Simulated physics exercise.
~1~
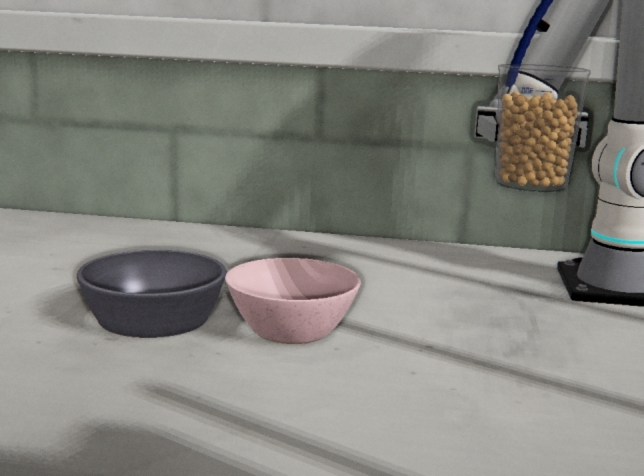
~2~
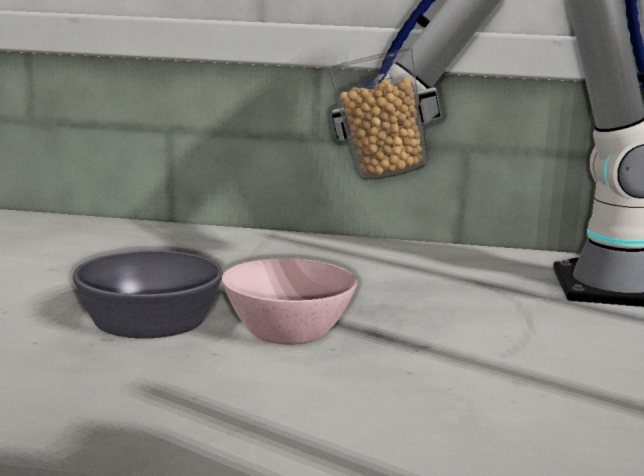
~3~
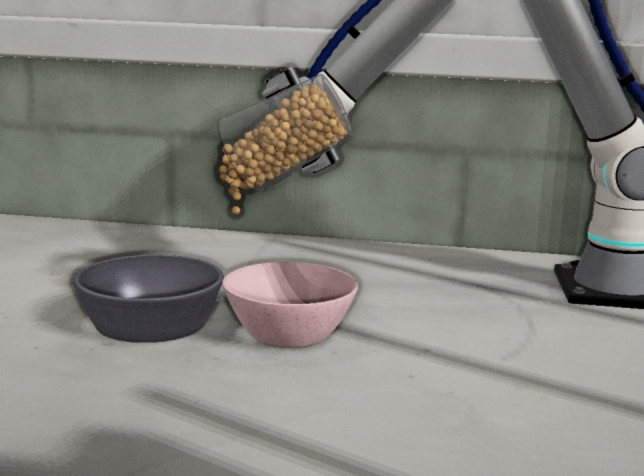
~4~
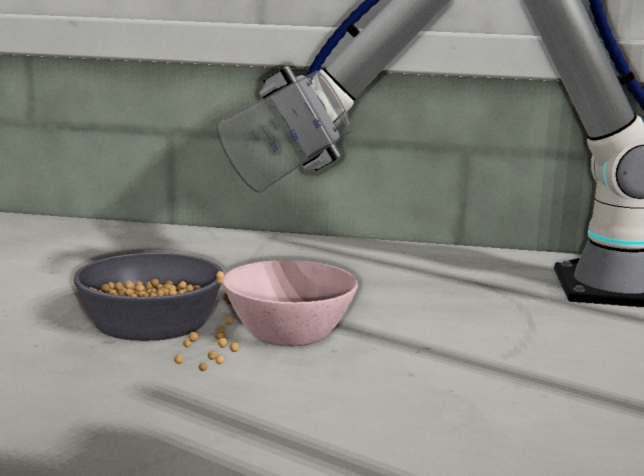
At first, a robot arm holds a clear tumbler full of dried chickpeas upright at the right, above a pale counter with a dark bowl and a pink bowl side by side. The arm carries the tumbler left and begins to lean it. It moves further left and tips the tumbler steeply over, so that chickpeas start to spill from its mouth toward the bowls. The load then pours down, mostly into the dark bowl on the left. In the end, the tumbler hangs tipped and empty, with several stray chickpeas scattered on the counter in front of the bowls.
